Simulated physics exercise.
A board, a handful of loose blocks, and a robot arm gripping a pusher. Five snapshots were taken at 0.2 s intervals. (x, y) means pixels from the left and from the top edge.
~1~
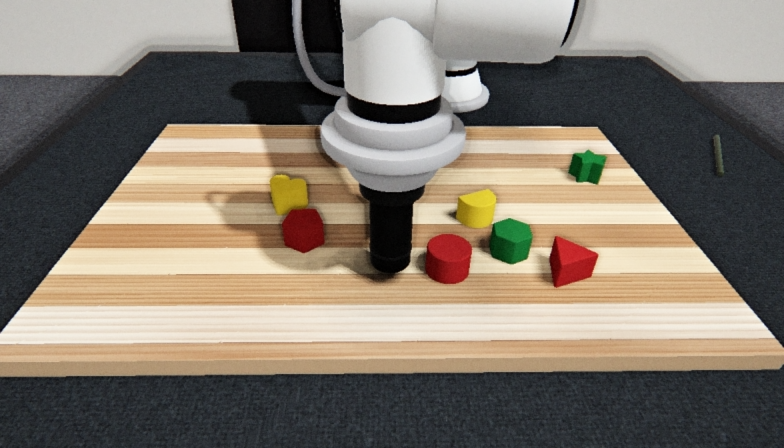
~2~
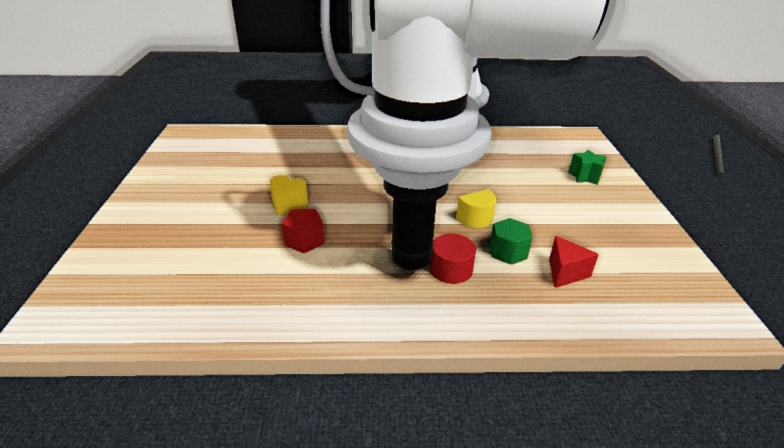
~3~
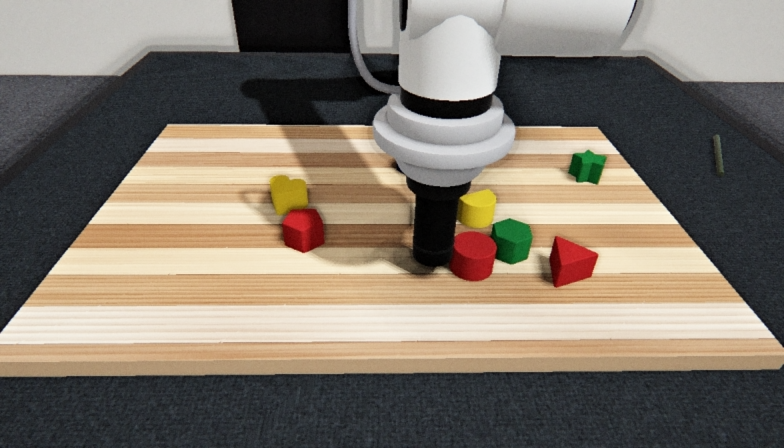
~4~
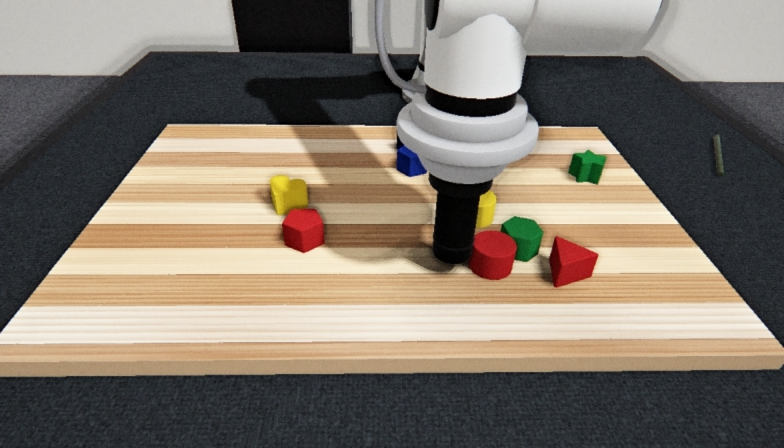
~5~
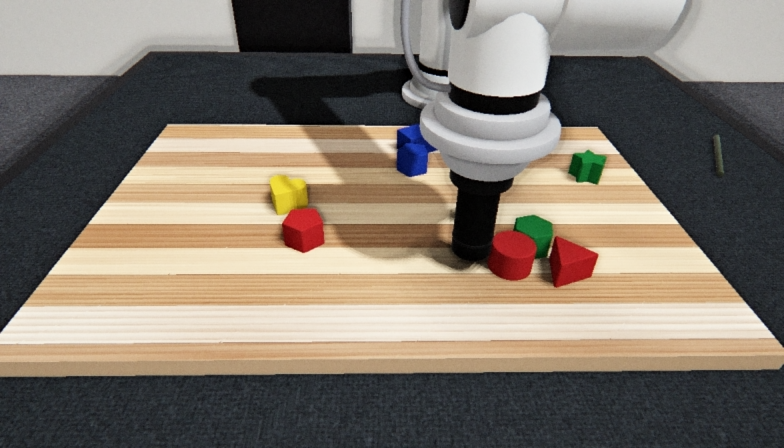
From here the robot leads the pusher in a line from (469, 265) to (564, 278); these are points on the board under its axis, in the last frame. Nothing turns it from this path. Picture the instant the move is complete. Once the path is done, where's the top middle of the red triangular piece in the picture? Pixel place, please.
The top centre is at (648, 252).
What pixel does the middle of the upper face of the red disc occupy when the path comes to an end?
Located at (611, 250).
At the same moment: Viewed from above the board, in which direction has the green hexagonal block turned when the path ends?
Rotates counter-clockwise.
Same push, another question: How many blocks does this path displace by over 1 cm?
Displaced: Three or more.
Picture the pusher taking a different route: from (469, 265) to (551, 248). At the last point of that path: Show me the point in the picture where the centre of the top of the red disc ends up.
The answer is (595, 242).
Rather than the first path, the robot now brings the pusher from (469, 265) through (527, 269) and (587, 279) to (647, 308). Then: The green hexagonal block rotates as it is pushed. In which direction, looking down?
Rotation: Counter-clockwise.
What follows on the original path. Halfway along, pusher at (519, 257); red disc at (562, 247); green hexagonal block at (546, 221), turned 35° anticlockwise; red triangular piece at (601, 252), turned 10° clockwise.
At the end, pusher at (569, 263); yellow D-shaped block not moved; red disc at (611, 250); green hexagonal block at (546, 221), turned 35° anticlockwise; red triangular piece at (648, 252).
